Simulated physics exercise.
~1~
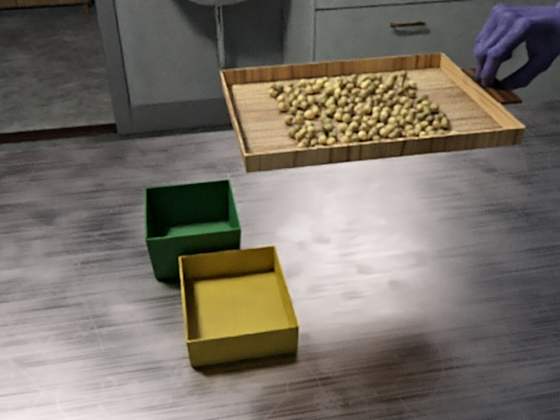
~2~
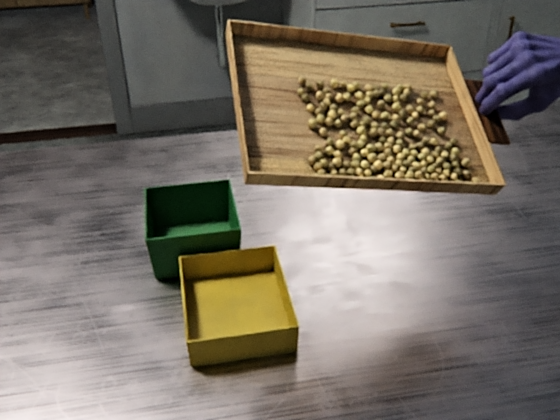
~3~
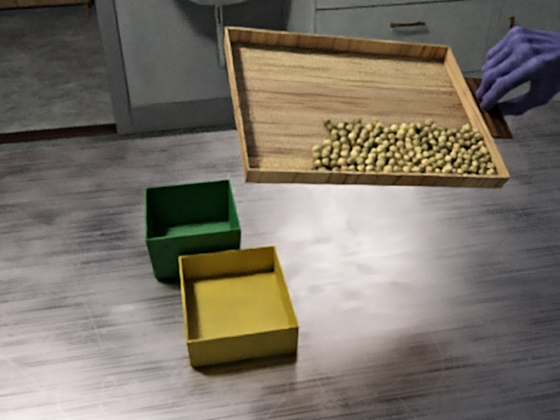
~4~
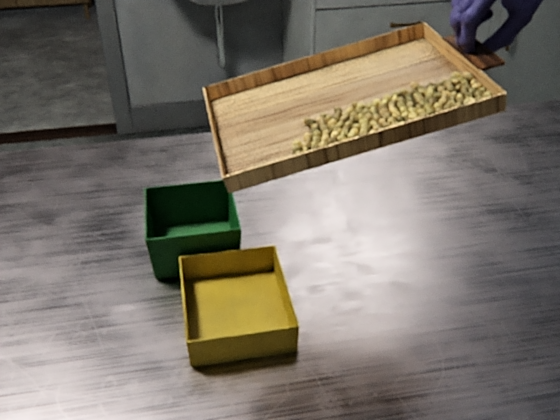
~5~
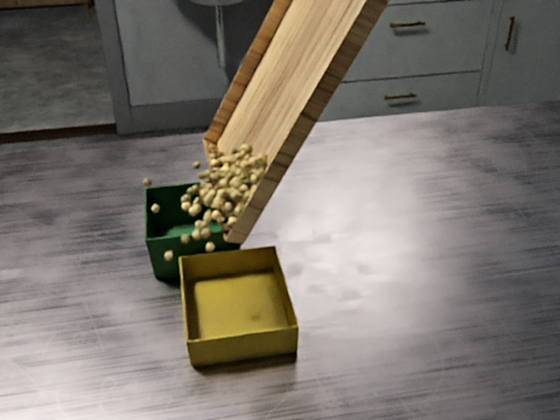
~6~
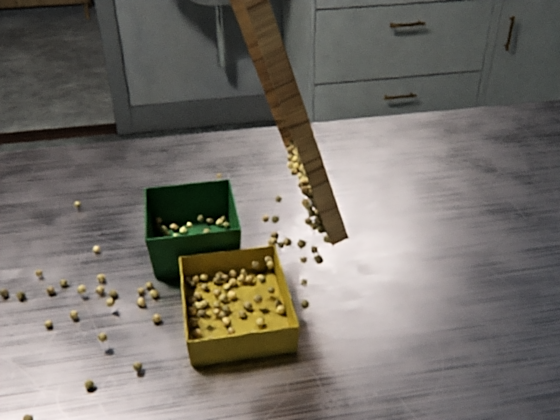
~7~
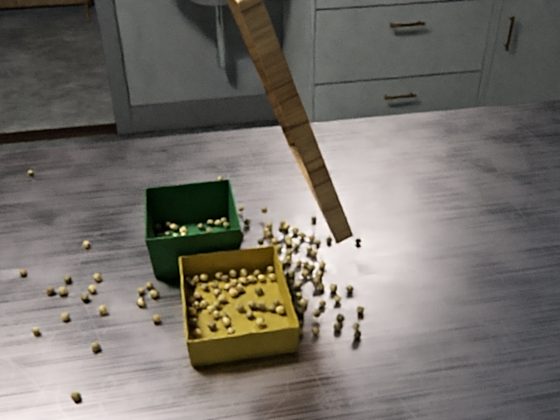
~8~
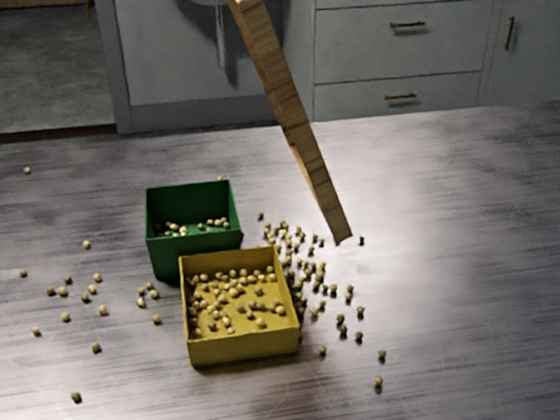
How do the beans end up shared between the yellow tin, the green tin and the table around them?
The largest share lies scattered outside on the table, and the yellow tin holds a good portion as well. The green tin catches only a small part, less than a fifth of the beans.
